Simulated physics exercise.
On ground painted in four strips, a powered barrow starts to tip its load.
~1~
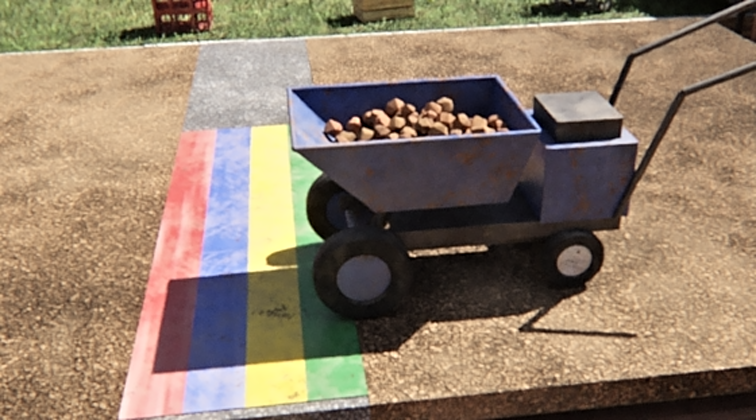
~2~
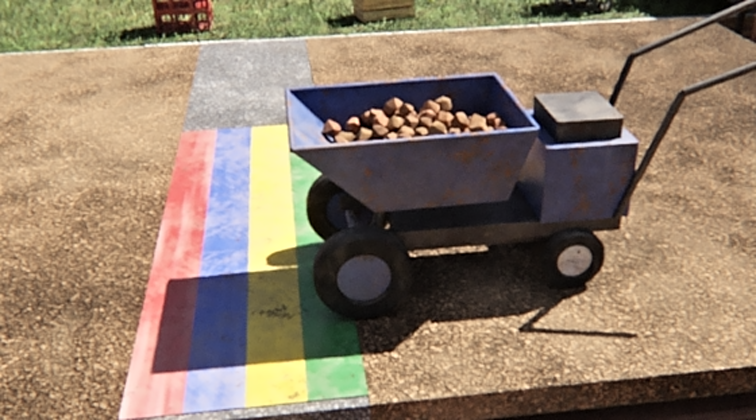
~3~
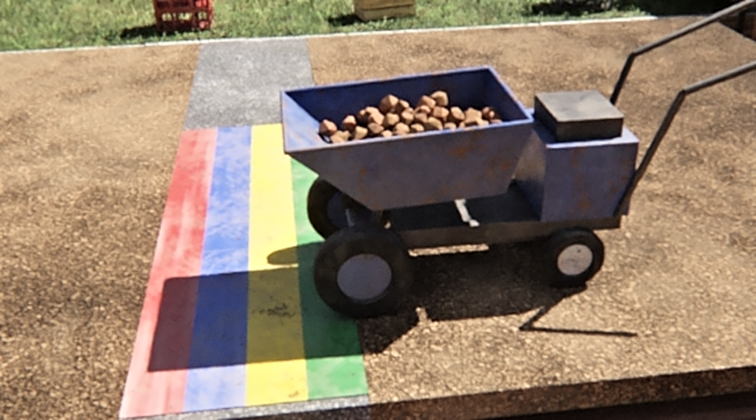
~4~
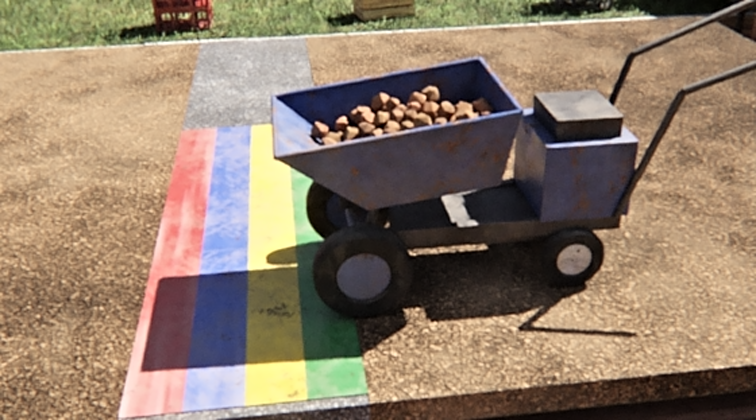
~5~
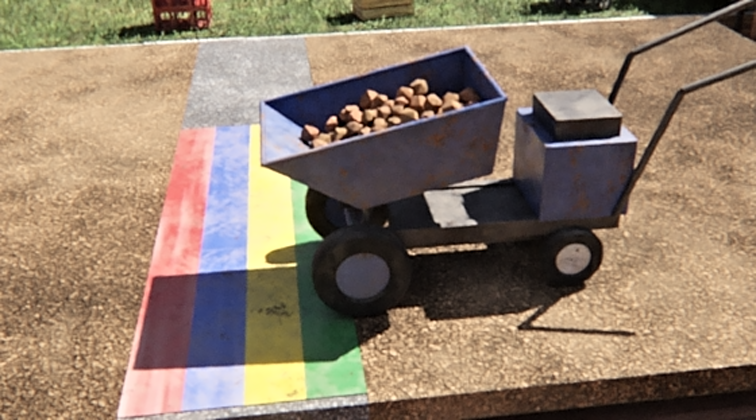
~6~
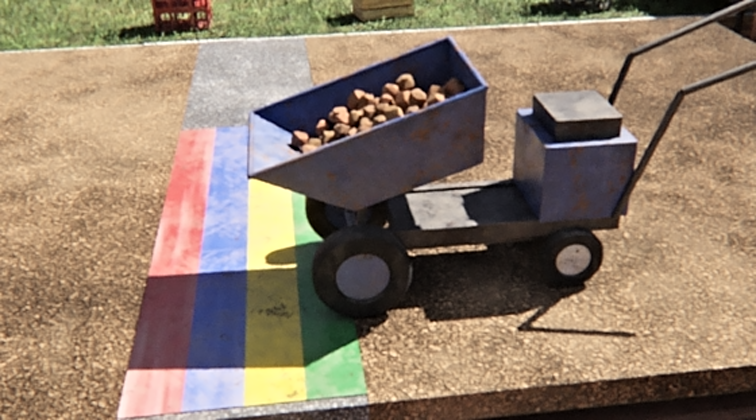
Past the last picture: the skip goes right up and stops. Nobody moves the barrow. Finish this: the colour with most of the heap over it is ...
... Red.
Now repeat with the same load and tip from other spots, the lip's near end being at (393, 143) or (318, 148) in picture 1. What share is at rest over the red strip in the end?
You'd get 20 in a hundred the first time and 40 in a hundred the second.
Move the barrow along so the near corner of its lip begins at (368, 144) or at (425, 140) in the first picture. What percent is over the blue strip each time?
In order: 30 % and 30 %.
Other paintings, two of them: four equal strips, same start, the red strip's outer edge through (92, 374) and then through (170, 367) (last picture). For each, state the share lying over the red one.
40 % and 20 %.
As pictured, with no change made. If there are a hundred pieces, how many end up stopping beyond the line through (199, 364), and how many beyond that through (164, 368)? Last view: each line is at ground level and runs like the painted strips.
Roughly 90 and 60 percent.
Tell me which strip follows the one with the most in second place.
Rank 2: The blue one.
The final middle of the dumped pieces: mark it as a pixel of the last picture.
(150, 288).
Soon, skip tipped steeply; all in the skip.
A while on, skip tipped steeply; most in the skip; a stray few over the blue strip; about a quarter over the red strip; a stray few falling; a stray few off the paint.
Towards the end, skip tipped right over; a small part in the skip; a small part over the blue strip; about a third over the red strip; about a third off the paint.
Finally, skip tipped right over; a small part in the skip; none over the green strip; none over the yellow strip; a small part over the blue strip; about a third over the red strip; about a third off the paint.
